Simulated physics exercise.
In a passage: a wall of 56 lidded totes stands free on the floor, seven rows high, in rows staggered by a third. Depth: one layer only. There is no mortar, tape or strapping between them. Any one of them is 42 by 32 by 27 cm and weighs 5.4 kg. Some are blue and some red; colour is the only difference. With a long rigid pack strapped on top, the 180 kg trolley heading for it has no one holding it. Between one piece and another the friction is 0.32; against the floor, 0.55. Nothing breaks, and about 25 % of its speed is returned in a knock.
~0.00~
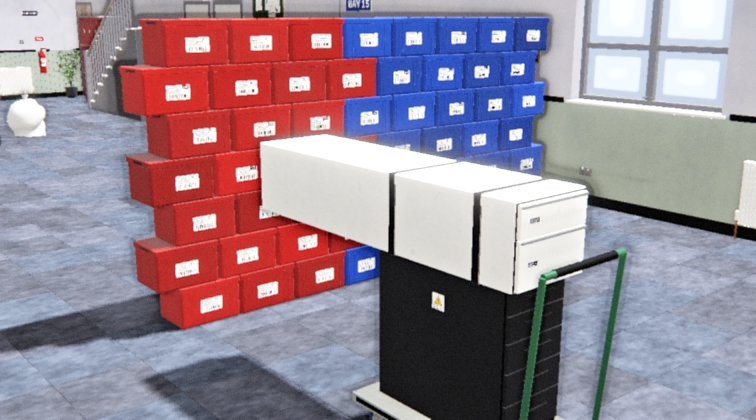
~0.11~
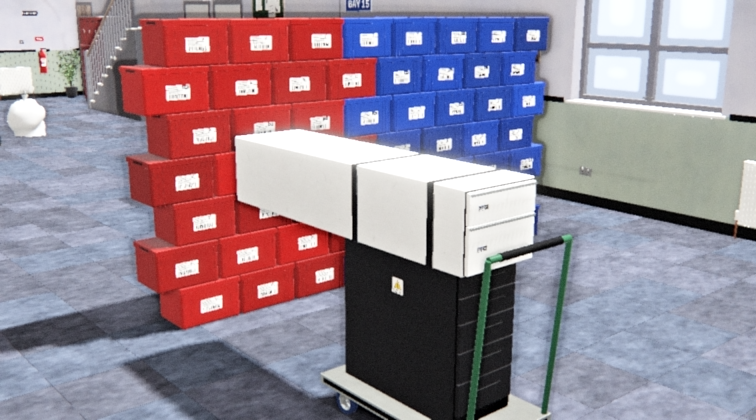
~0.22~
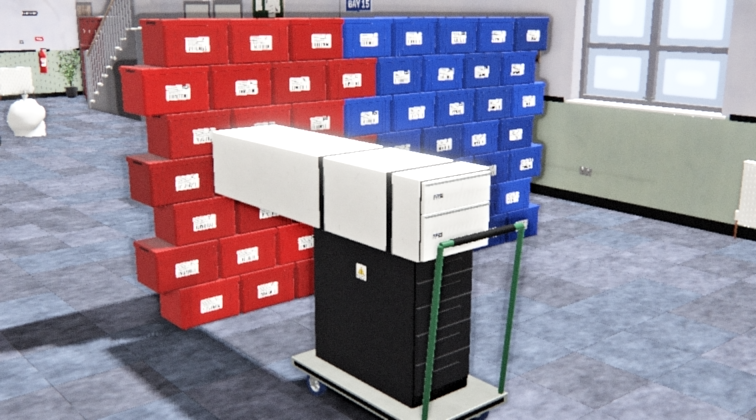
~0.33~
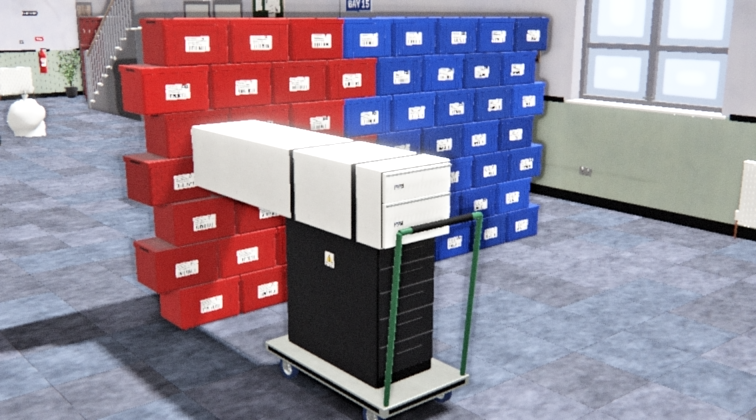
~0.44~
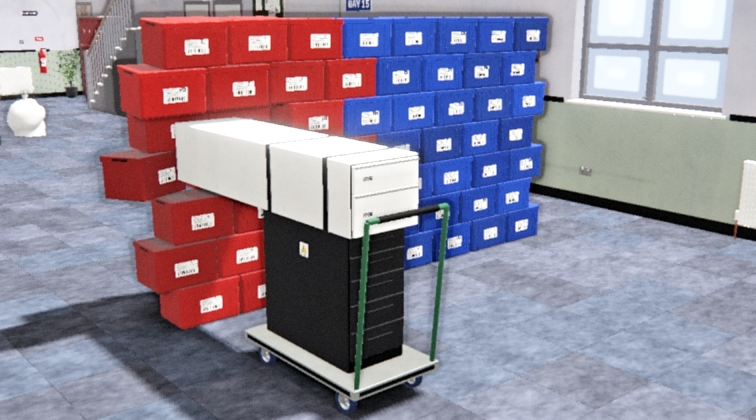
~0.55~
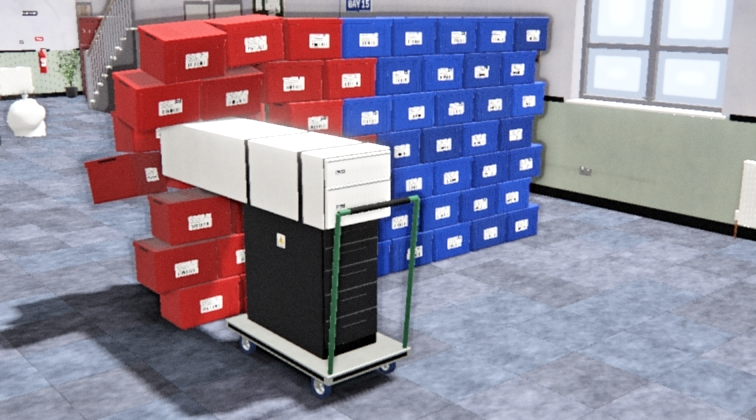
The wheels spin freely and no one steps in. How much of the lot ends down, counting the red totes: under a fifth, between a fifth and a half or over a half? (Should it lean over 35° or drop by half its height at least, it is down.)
Of the lot, the part is within a fifth to a half.
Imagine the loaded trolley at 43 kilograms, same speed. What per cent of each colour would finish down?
Blue 0, red 30 %.
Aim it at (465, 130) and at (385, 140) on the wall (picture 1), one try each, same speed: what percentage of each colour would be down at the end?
Down by colour - blue: 20%, then 20%; red: 0%, then 0%.
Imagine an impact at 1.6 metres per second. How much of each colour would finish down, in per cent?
Result - blue: 0%; red: 30%.
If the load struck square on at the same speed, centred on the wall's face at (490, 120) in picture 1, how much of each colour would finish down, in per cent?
Down at the end: Blue 40 percent, red 0 percent.
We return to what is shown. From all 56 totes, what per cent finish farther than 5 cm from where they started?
That is 35 per cent.
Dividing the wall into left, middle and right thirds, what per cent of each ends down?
Going left to right, I get 30, 0 and 0 percent.
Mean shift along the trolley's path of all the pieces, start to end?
Mean shift: Around 25 cm.
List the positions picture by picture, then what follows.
In the first picture (pixels give the middle of a visible side), load (267, 165) 74 cm short of the wall; top red tote (261, 42); top blue tote (369, 39); none has stirred.
In the second picture, load (241, 158) 48 cm short of the wall; top red tote (261, 42).
In the third picture, load (218, 151) 22 cm short of the wall; top red tote (261, 42).
In the fourth picture, load (197, 145) 30 mm into the wall's line; top red tote (261, 41); movement in 4 of them.
In the fifth picture, load (180, 141) 25 cm into the wall's line; top red tote (260, 42); steepest lean 5°, the tote at (175, 94); movement in 7 of them.
In the sixth picture, load (164, 137) 46 cm into the wall's line; top red tote (256, 43) 6° from how it stood; top blue tote (369, 39); steepest lean 15°, the tote at (111, 179); movement in 10 of them.
After 0.86 s, load 1.00 m past the wall's line, still rolling; 6 of the 24 red totes down (6 of 56 in all colours); top red tote 26° from how it stood.
After 1.26 s, load 1.38 m past the wall's line, still rolling; 7 of the 24 red totes down (7 of 56 in all colours); top red tote 63° from how it stood, 21 cm lower; top blue tote 23 mm from its place.
In the end (2.7 s), load 1.55 m past the wall's line, stopped; 7 of the 24 red totes down (7 of 56 in all colours); top red tote on its side; top blue tote 27 mm from its place. That is 29 per cent. From the last view, middles, top red tote near (164, 80), top blue tote near (351, 38).
